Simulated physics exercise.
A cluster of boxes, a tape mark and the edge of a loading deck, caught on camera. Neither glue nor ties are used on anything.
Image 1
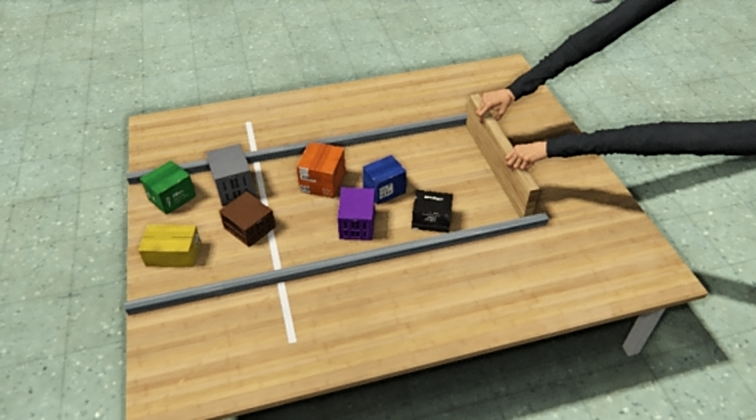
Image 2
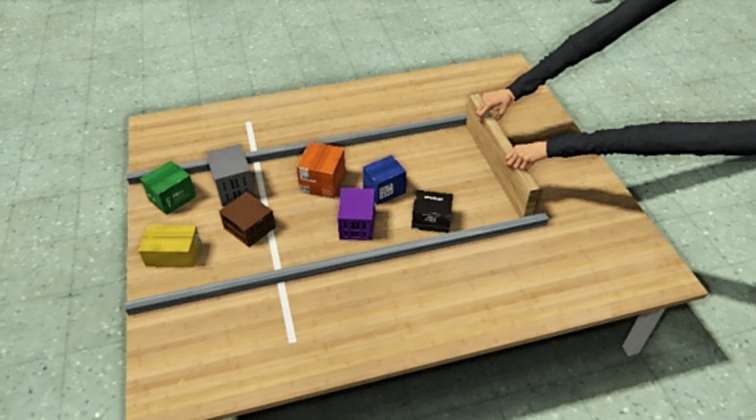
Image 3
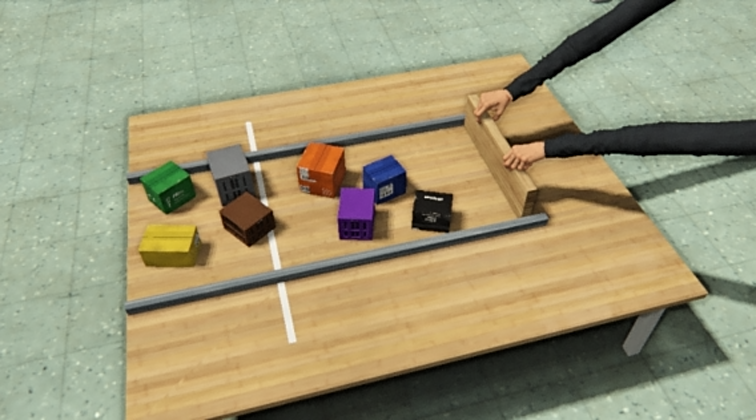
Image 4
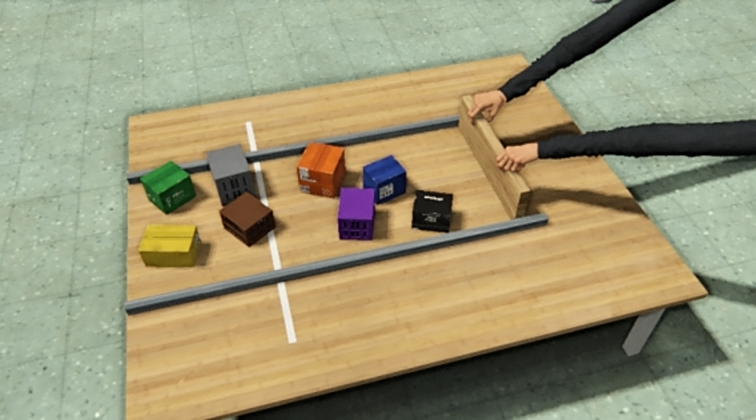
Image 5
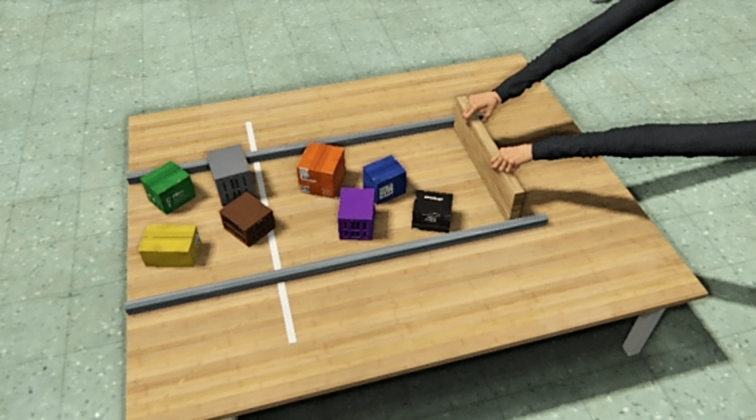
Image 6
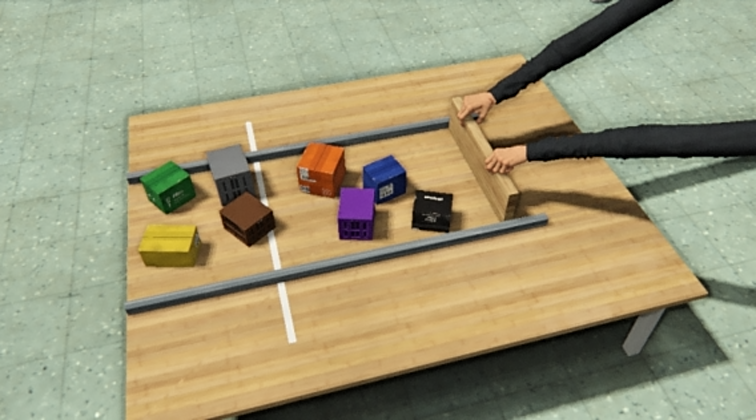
Wooden plank edging slowly left between two rails, guided by a pair of hands, while eight colourful boxes sit still on the table.
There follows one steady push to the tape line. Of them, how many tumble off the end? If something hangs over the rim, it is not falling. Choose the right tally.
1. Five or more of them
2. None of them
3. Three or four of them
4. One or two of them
The answer is 2.
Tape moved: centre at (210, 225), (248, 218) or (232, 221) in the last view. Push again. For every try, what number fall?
Tallies in the order given: 2, 0, 0.
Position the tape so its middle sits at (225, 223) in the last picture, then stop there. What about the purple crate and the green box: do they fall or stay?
Lab note: Purple crate is safe; green box comes off.
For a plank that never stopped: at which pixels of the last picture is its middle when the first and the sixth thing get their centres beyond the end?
In pixels, around (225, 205) followed by around (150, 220).
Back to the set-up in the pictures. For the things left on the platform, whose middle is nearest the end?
The green box winds up nearest.
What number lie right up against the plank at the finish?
It touches 3.
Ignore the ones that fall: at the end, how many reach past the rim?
That comes to 0 of them.
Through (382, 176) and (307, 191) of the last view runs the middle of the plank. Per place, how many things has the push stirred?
Tally at point one: 3; at point two: 5.
Early on, none off yet; yellow parcel at rest near (171, 246); green box at rest near (169, 188); grey crate at rest near (231, 175).
Finally, the number that fall off is zero.
